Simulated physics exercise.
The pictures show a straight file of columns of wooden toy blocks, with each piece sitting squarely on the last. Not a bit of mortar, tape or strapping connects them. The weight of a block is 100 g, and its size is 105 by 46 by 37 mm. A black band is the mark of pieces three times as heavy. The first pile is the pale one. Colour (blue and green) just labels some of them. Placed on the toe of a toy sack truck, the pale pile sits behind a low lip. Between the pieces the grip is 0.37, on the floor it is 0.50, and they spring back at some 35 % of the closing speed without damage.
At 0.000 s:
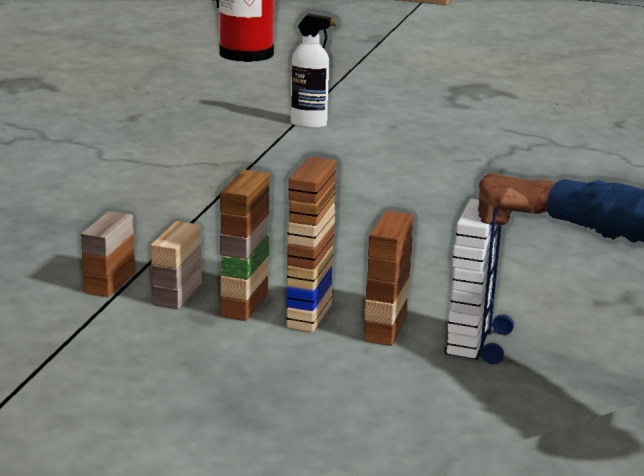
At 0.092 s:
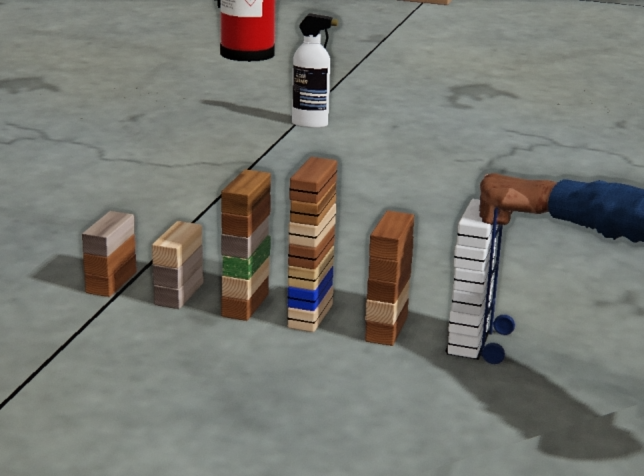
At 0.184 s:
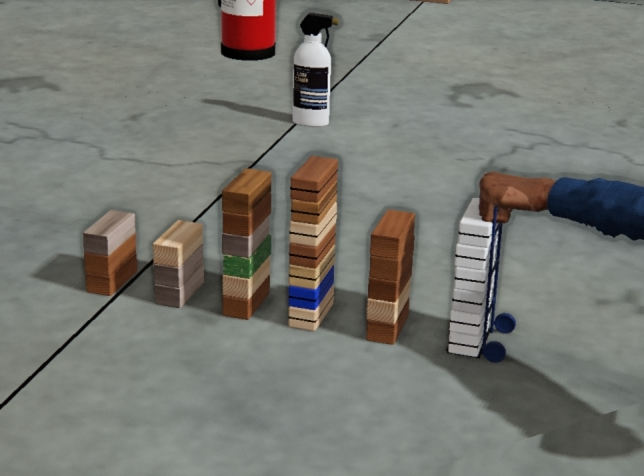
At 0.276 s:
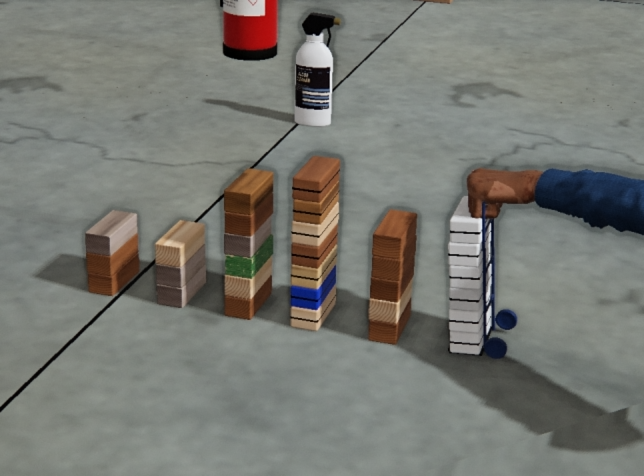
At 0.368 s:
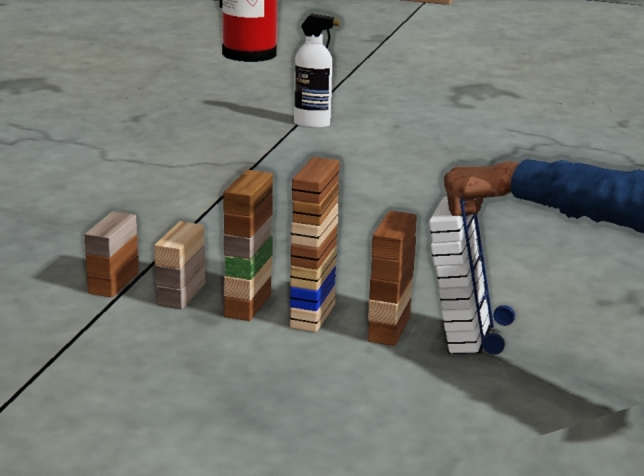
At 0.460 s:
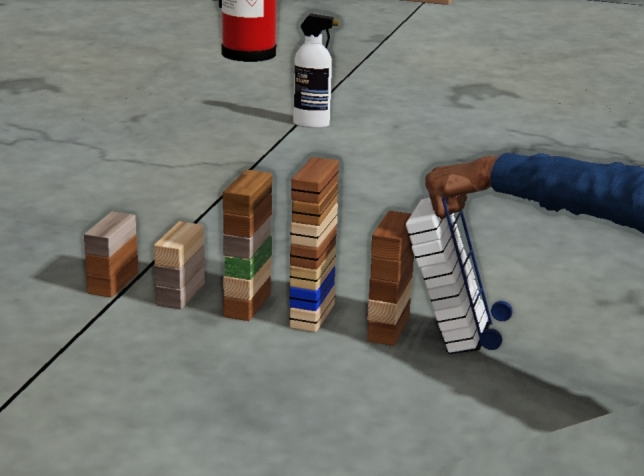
On a grey, cracked concrete floor crossed by a dark line, seen from slightly above, a red cylinder and a white spray bottle stand behind a row of block piles. Five brown and tan piles, one with a green block and another with a blue, stand left of a pale pile on a small blue-wheeled truck. After a near-still start, a blue-sleeved hand tilts the truck and pale pile leftward.
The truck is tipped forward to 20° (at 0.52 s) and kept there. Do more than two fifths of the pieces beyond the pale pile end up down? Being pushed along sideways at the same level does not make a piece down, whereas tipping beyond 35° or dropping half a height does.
Yes.
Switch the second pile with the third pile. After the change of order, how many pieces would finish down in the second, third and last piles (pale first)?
In that case second 6, third 4, last 2.
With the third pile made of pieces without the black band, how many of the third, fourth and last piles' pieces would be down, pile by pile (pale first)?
Result: Third pile 7, fourth pile 5, last pile 2.
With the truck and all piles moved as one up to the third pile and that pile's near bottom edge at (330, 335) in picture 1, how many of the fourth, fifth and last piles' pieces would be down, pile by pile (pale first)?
Down per pile: Fourth 6; fifth 2; last 2.
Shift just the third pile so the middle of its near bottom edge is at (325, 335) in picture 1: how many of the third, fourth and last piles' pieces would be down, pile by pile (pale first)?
You'd end with the third pile at 7, the fourth at 6 and the last at 2 down.
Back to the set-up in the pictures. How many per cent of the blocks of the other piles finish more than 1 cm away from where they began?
90 %.
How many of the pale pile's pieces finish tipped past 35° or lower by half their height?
The total comes to 6.
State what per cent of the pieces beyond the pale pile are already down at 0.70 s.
By that time it is 10 percent.
After 0.70 s, 6 of the pale pile down; 2 of the 24 other blocks down.
After 1.06 s, 6 of the pale pile down; 14 of the 24 other blocks down; blue block 42° from how it stood; green block 24° from how it stood.
After 1.44 s, 6 of the pale pile down; 21 of the 24 other blocks down; blue block 41° from how it stood, 26 mm lower; green block 37 mm lower.
In the end (2.4 s), 6 of the pale pile down; 21 of the 24 other blocks down; blue block 41° from how it stood, 26 mm lower; green block 37 mm lower. That is 88 per cent. From the last view, middles, blue block near (268, 294), green block near (159, 261).
